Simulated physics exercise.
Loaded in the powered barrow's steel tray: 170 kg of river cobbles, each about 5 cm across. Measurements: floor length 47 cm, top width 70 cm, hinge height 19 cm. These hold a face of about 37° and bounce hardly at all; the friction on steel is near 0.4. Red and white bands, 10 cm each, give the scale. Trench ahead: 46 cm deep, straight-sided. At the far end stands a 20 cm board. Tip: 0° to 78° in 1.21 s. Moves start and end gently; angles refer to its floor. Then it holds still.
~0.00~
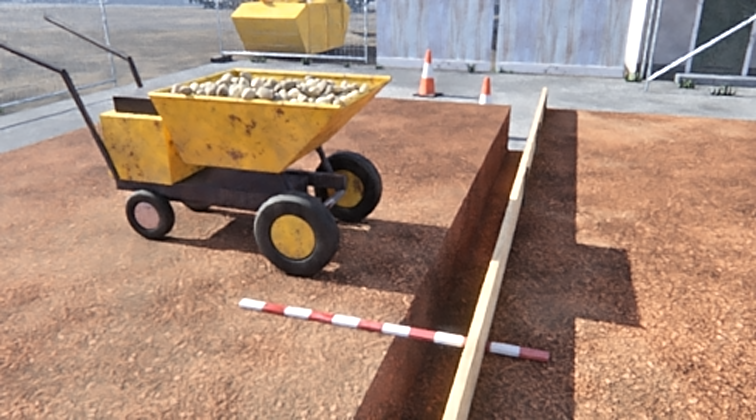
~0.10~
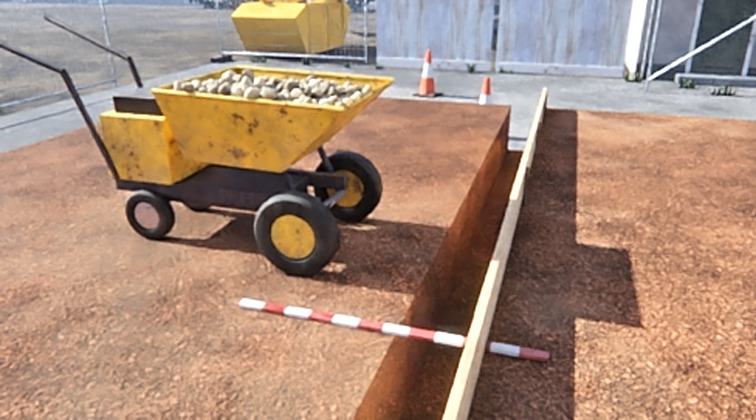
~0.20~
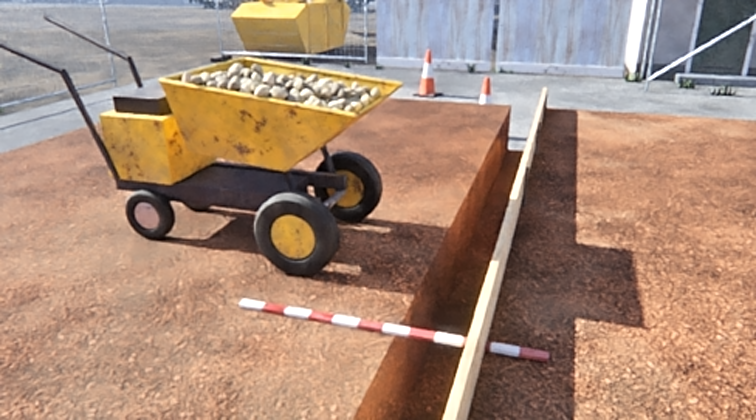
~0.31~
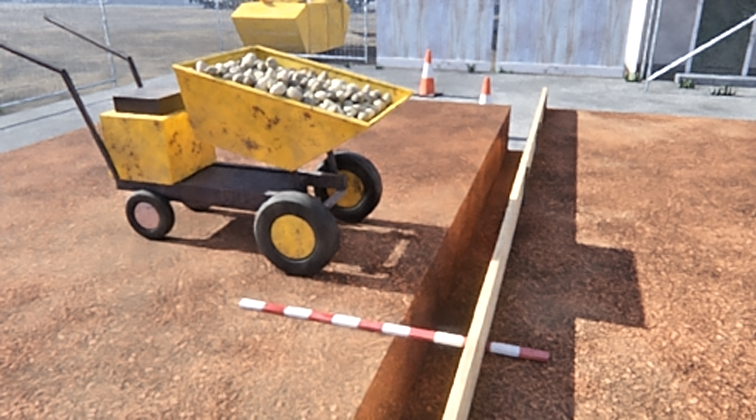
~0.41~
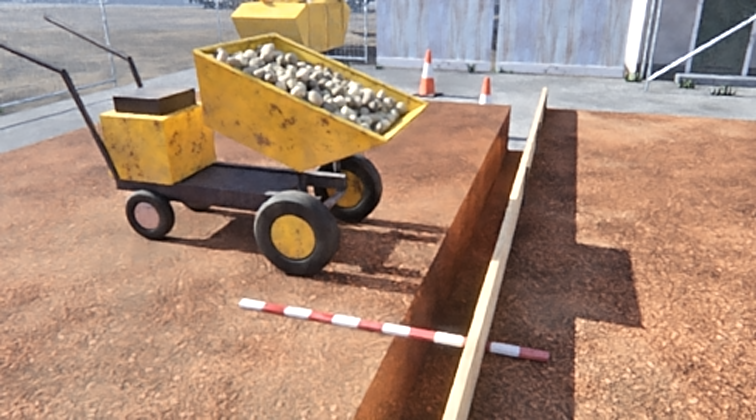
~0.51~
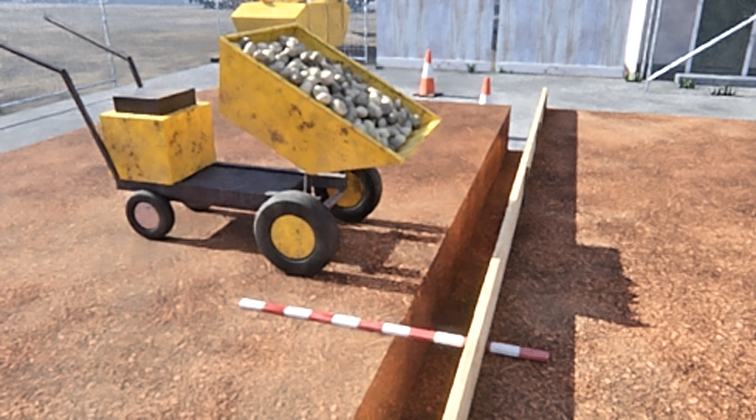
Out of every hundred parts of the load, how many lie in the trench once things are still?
Around 96 out of 100.
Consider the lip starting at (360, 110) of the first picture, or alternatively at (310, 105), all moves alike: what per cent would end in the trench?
The first gives about 75 percent and the second about 100 percent.
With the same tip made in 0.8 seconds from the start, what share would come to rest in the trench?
Close to 90 percent, then.
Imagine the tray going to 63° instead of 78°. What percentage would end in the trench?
It comes out at about 85 percent.
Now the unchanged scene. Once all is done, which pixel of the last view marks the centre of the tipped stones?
(465, 324).
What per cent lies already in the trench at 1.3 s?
I'd put it near 60 per cent.
After 0.9 s the floor is at 66°; 99 % in the tray, 1 % in the trench; the foremost stones are at (467, 222).
After 1.3 s the floor is at 78°; 39 % in the tray, 58 % in the trench, 4 % past the trench; the foremost stones are at (575, 283).
After 1.7 s the floor is at 78°; 3 % in the tray, 93 % in the trench, 4 % past the trench; the foremost stones are at (656, 298).
After 3.6 s the floor is at 78°; 0 % in the tray, 96 % in the trench, 4 % past the trench; the foremost stones are at (689, 303).
